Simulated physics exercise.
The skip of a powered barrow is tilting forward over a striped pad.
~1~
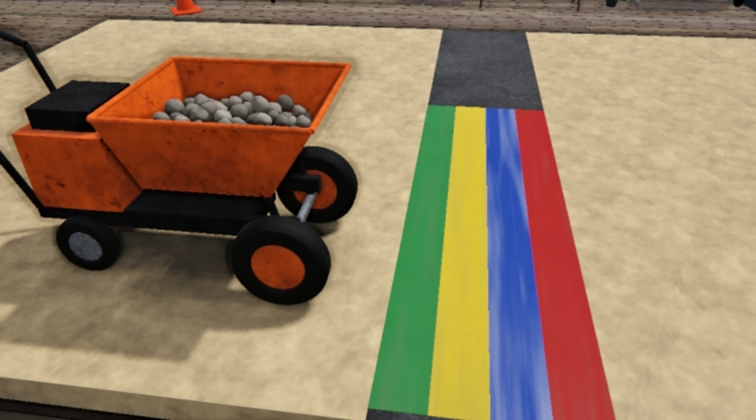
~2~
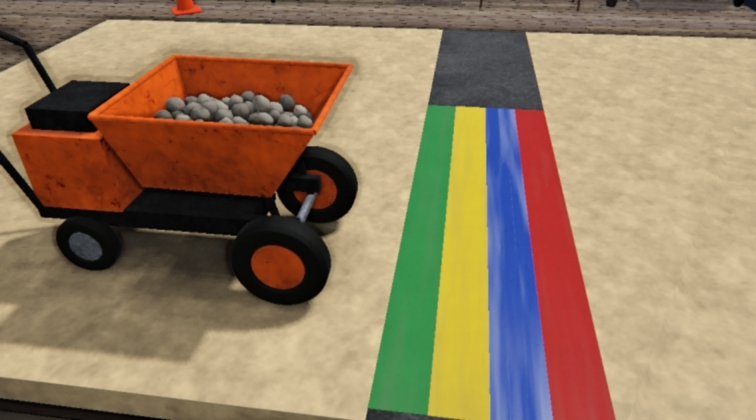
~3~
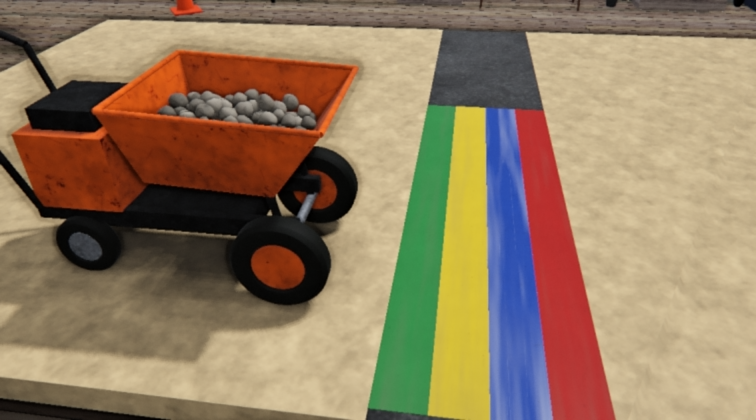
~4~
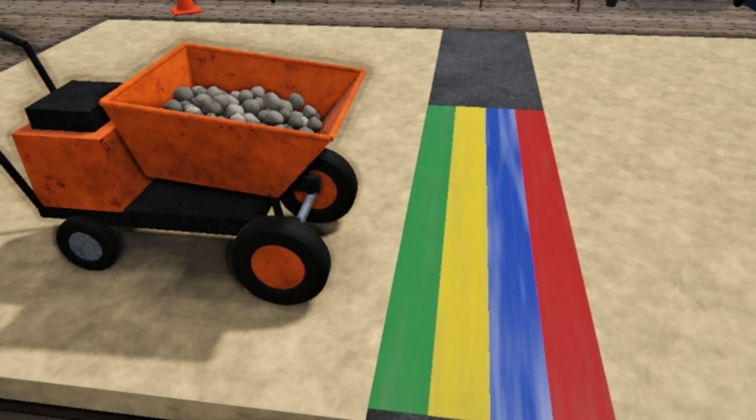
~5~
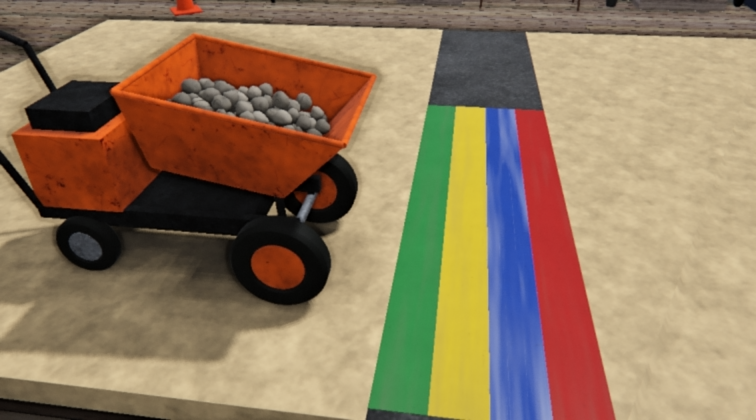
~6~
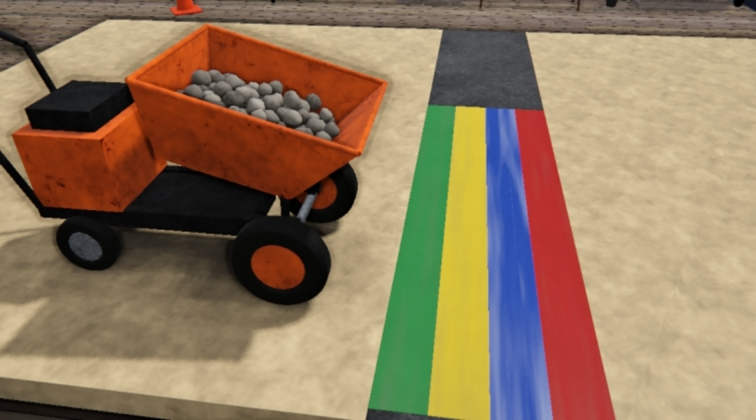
An orange skip full of grey pebbles tilts forward on a barrow beside colored strips.
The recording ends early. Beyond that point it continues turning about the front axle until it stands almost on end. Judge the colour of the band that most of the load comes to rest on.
Most of it rests on the yellow band.
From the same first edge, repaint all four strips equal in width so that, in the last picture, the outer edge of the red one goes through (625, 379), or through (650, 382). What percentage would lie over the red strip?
The first painting gives around 10 per cent, the second around 10 per cent.
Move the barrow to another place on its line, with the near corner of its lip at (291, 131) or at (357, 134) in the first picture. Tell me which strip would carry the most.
Try one: The yellow strip; try two: Blue.
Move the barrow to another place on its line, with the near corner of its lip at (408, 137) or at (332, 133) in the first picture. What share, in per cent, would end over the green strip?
Position 1 near 0 %, position 2 near 0 %.
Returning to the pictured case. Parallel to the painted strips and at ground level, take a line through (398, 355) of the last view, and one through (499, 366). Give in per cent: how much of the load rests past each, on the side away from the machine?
Around 90 per cent for the first, around 40 per cent for the second.
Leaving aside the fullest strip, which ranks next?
The runner-up is the blue one.
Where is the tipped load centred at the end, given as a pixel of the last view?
The centre comes to rest close to (485, 263).
Soon after the last picture, skip tipped steeply; all in the skip.
A little later, skip tipped right over; most in the skip; a small part over the yellow strip; a stray few over the blue strip.
Later still, skip tipped right over; about a quarter in the skip; a stray few over the green strip; about a third over the yellow strip; about a quarter over the blue strip; a small part over the red strip; a stray few off the paint.
By the end, skip tipped right over; a small part in the skip; a small part over the green strip; about half over the yellow strip; about a quarter over the blue strip; a small part over the red strip; a stray few off the paint.
